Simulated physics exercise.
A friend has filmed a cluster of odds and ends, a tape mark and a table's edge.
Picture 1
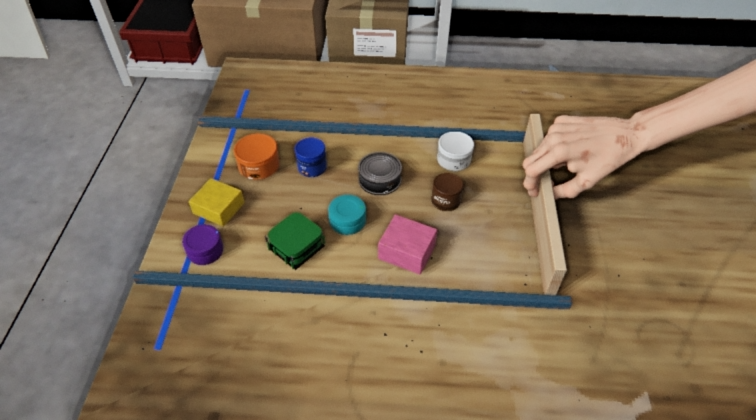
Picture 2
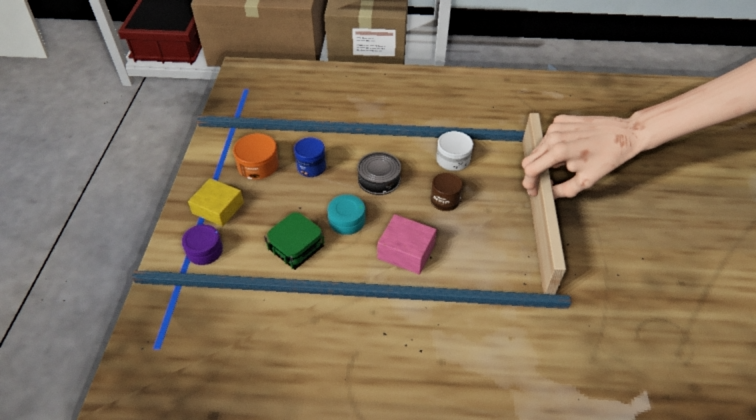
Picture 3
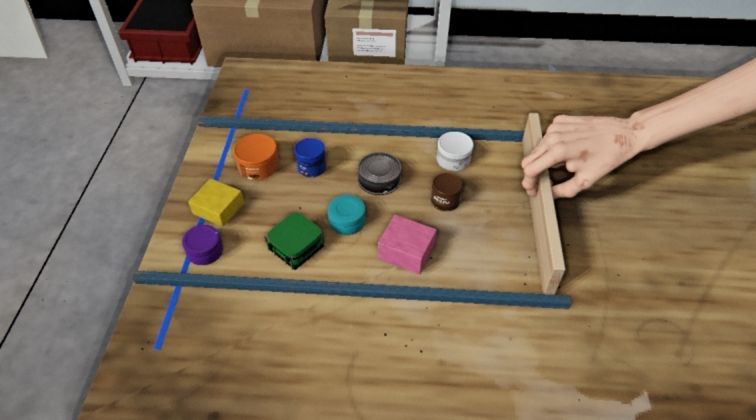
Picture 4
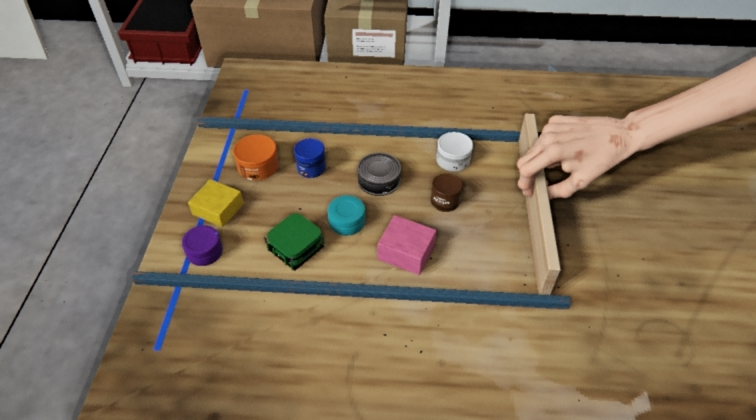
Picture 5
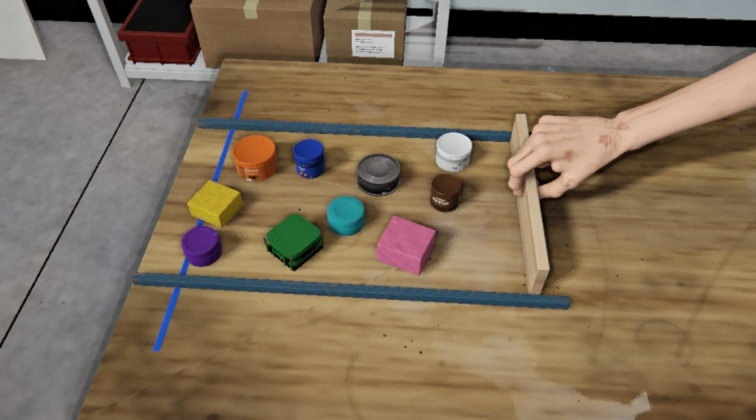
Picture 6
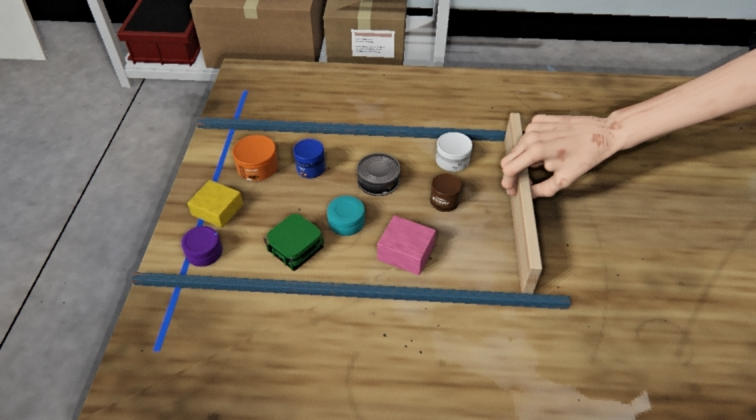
On a worn wooden tabletop seen from above at an angle, with cardboard boxes and a red bin behind, two dark blue rails run across on either side of some small objects. Orange, yellow and purple pieces sit near a blue tape line at left, with blue, green, turquoise, black, pink, brown and white ones rightward. A hand at right holds an upright wooden board nearly still, then slides it slightly left, touching none.
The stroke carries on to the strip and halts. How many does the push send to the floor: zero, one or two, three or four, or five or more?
As it turns out, the number that fall off is five or more.
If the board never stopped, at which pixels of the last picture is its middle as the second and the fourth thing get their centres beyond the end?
Its middle is around (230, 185) and later (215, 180).
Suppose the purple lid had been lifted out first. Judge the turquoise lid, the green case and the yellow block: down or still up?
The turquoise lid is kept; the green case tumbles off; the yellow block goes over.
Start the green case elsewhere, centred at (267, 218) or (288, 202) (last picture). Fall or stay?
The green case drops off; is lost.
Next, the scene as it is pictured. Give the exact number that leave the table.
Exactly 5.
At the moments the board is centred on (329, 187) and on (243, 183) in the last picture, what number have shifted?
First 8, then 10.
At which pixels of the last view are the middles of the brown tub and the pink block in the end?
First (194, 185), then (166, 241).
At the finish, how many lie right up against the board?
The number is 5.
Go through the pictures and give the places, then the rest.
The first frame shows yellow block (217, 202); purple lid (203, 245); orange tub (257, 157); board (542, 197); tape (211, 195).
The second frame shows purple lid (203, 245); turquoise lid (347, 215).
The third frame shows orange tub (257, 157); black tin (379, 174).
The fourth frame shows yellow block (216, 203); white tub (454, 152).
The fifth frame shows purple lid (202, 247); board (527, 197).
The sixth frame shows yellow block (216, 204); purple lid (202, 246); orange tub (256, 158); board (521, 196); tape (209, 196).
Soon after, none off yet; yellow block at rest near (216, 204); purple lid at rest near (202, 246); orange tub at rest near (256, 158).
Then, none off yet; yellow block at rest near (216, 204); purple lid moving near (191, 246); orange tub moved a little near (232, 156).
By the end, the number that fall off is five or more; fallen, green case, blue tub, orange tub, purple lid and yellow block.
